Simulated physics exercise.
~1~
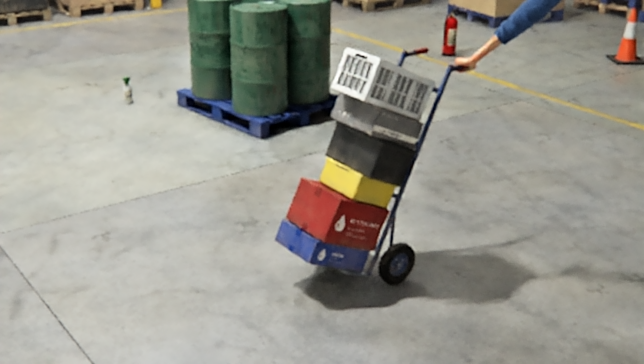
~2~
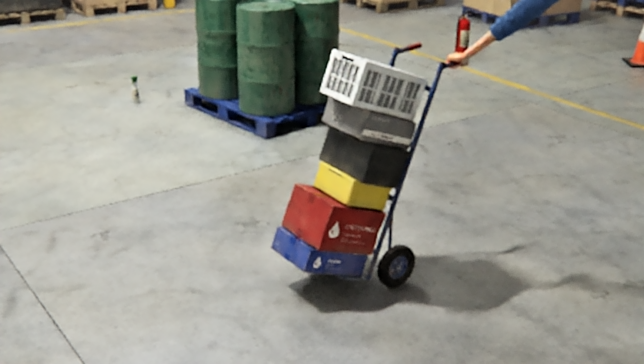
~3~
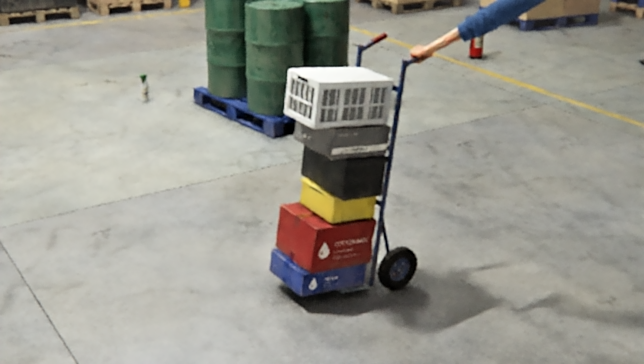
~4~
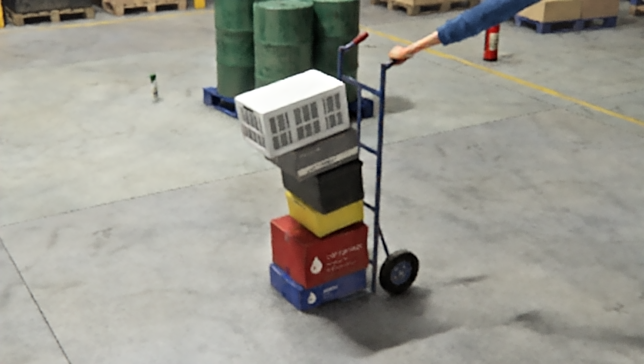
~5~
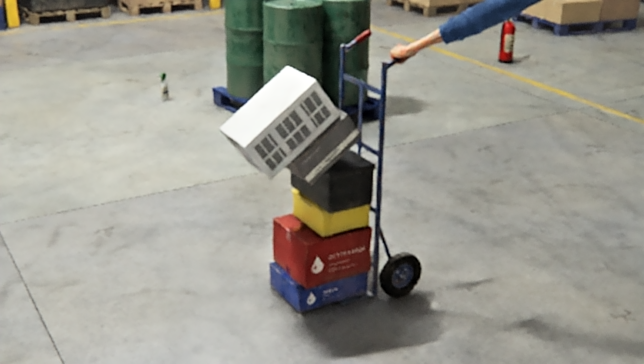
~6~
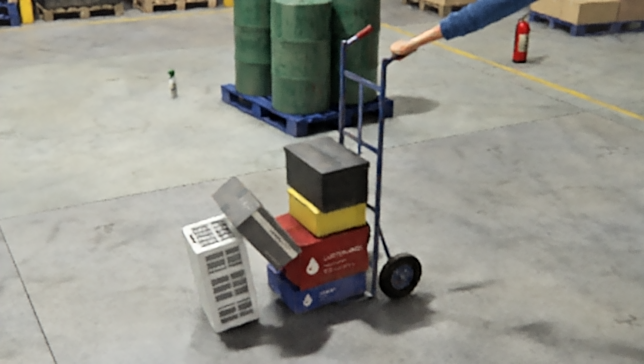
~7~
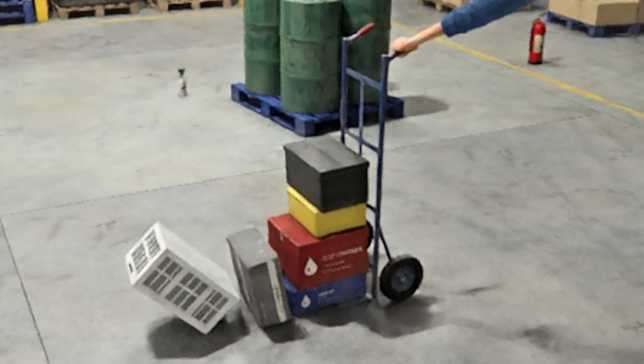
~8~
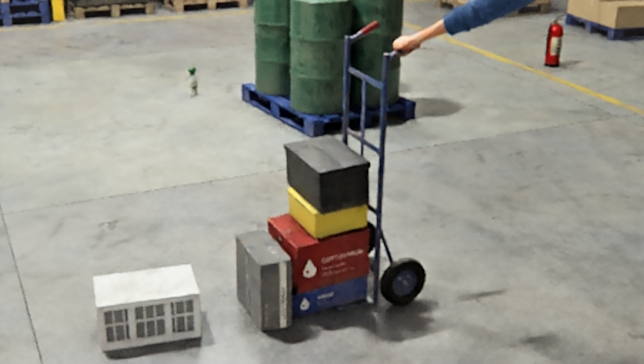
A tilted blue hand truck stacked with six loose boxes and crates stands in a warehouse, seen from slightly above as the view drifts sideways. Blue and red boxes sit at the bottom, then yellow and black totes, a grey box and a white crate, with green drums on a blue pallet behind. A blue-sleeved arm at the right swings the truck upright. The white crate and grey box tip forward and tumble off to the left. The crate rolls over and rests on the floor, the grey box stands beside the stack, and the other four remain piled.
